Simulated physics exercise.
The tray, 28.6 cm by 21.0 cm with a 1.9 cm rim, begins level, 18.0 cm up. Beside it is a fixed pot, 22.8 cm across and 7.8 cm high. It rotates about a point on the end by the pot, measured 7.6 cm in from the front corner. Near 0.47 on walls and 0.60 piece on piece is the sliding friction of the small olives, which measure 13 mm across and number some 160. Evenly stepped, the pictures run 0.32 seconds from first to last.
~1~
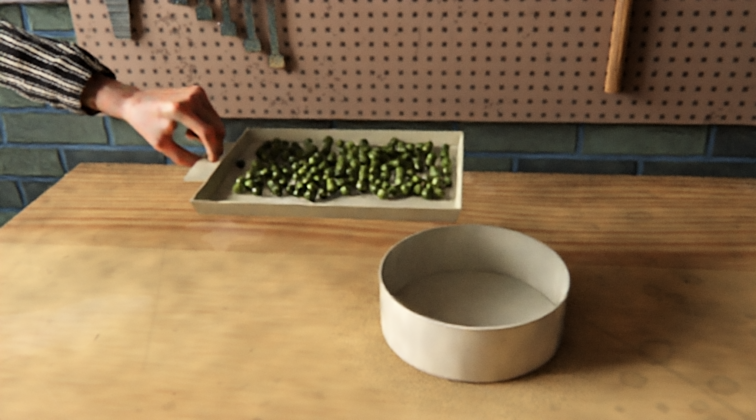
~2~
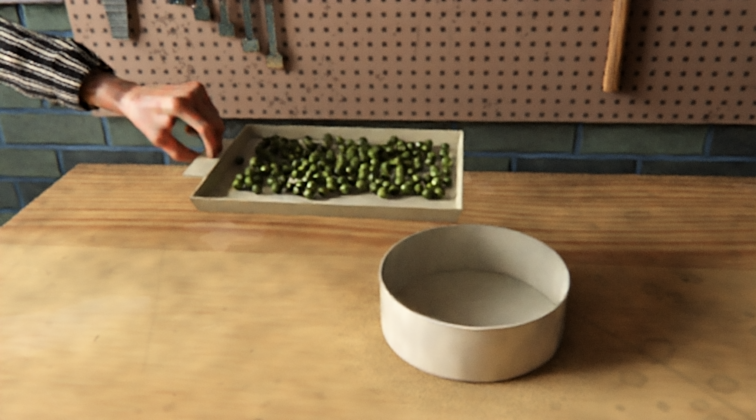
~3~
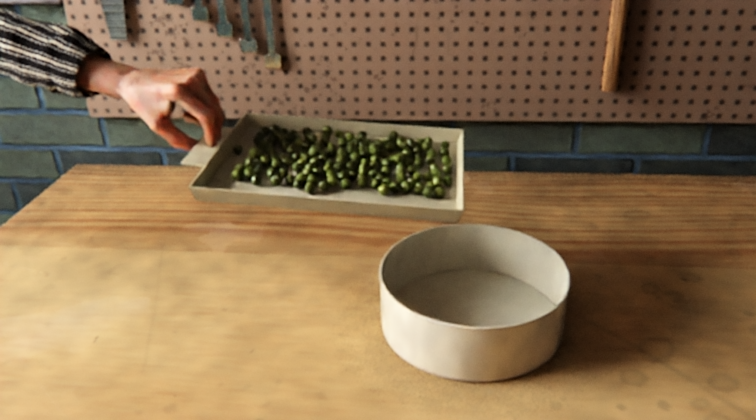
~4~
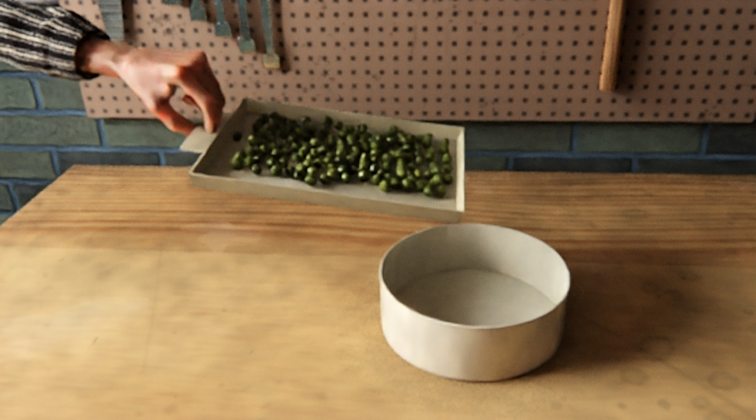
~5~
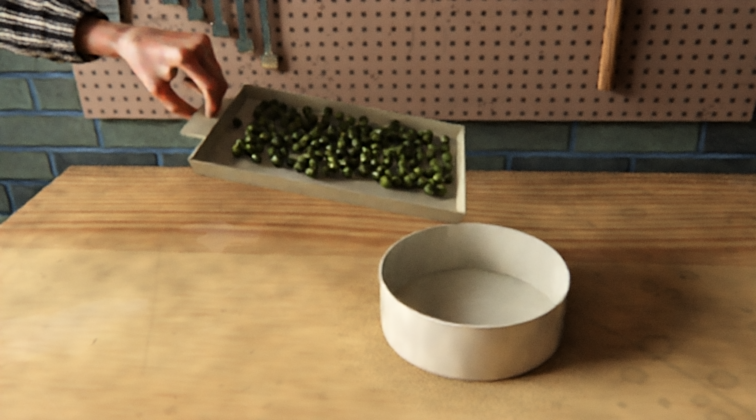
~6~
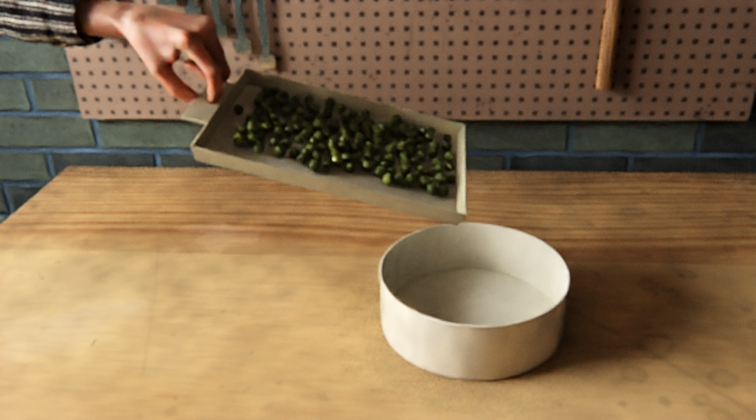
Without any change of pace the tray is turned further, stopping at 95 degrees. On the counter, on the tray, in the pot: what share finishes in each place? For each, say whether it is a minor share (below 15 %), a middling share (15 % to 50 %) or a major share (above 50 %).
As I see it, counter: Will likely hold a small amount. Tray: Will likely hold a small amount. Pot: Will likely hold the majority.
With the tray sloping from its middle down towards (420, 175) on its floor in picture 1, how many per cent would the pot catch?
Something like 65 in a hundred.
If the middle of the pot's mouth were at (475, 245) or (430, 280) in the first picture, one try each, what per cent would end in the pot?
That gives roughly 50 per cent and then 80 per cent.
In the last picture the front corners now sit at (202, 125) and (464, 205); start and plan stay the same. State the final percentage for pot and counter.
Split: Pot = 70, counter = 30.
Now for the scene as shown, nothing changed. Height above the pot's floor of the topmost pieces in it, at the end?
I'd put it at close to 3.0 centimetres.
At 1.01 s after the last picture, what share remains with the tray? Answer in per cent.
95%, roughly.
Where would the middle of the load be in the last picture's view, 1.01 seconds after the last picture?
Look near (454, 144) in the last picture.
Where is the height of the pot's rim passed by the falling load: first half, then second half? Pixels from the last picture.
Earlier half close to (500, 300), later half at (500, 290) in pixels.
Then, 0.60 s after the last picture, tilt 53 degrees; the tray holds 100 %, the pot 0 %.
Then, 1.01 s after the last picture, tilt 78 degrees; the tray holds 95 %, the pot 5 %.
Then, 1.50 s after the last picture, tilt 95 degrees; the tray holds 5 %, the pot 85 %.
In the end, counter 0 %, tray 0 %, pot 100 %.
